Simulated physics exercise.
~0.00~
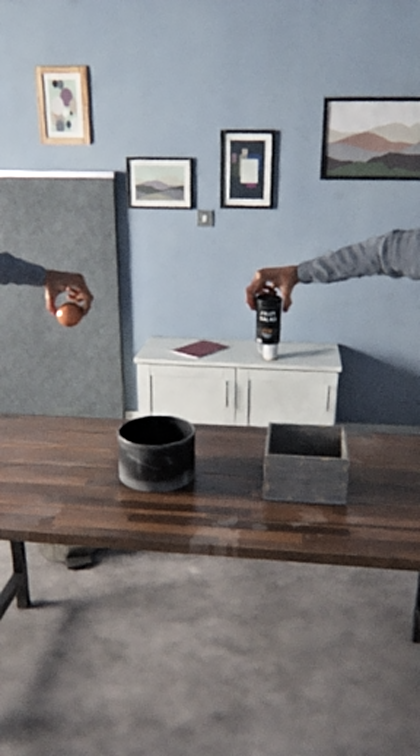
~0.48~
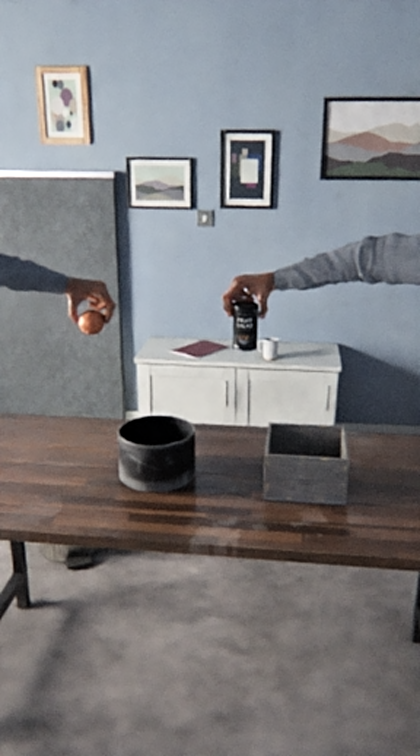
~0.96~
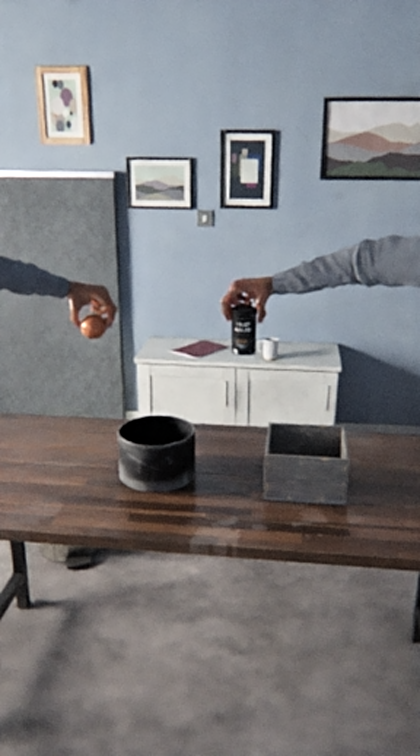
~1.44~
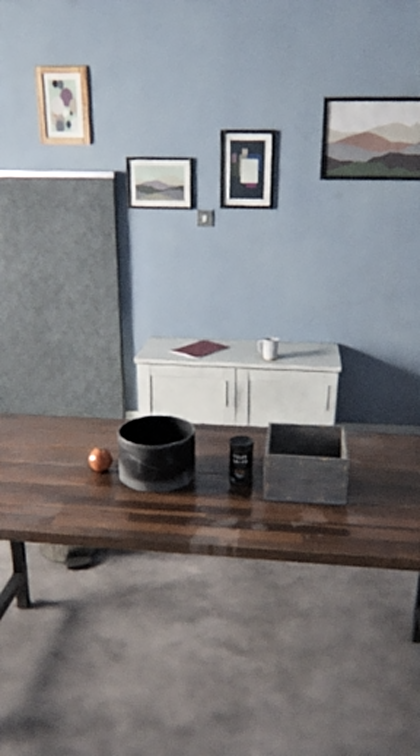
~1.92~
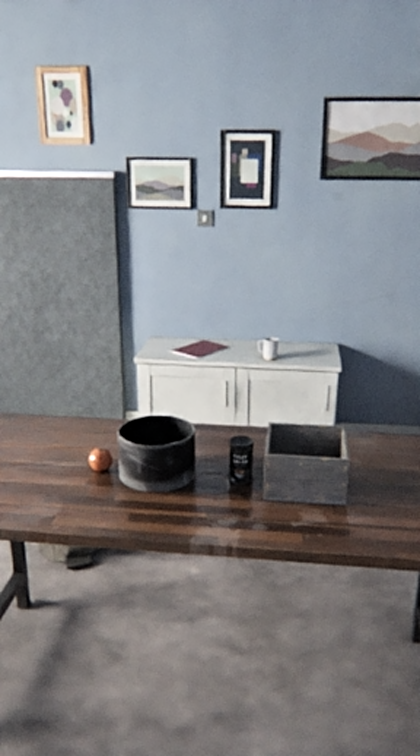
At the start, two hands reach in from opposite sides above a dark wooden table, the left one holding an orange tomato and the right one gripping an upright black tin. A round black pot and a grey square crate sit below them. The tomato shifts to the right while the tin moves left, and both settle with slight adjustments. Then the hands are gone, and both items have dropped to the table. The tomato rests left of the pot, and the tin stands upright between the pot and the crate, so neither lands inside a container.
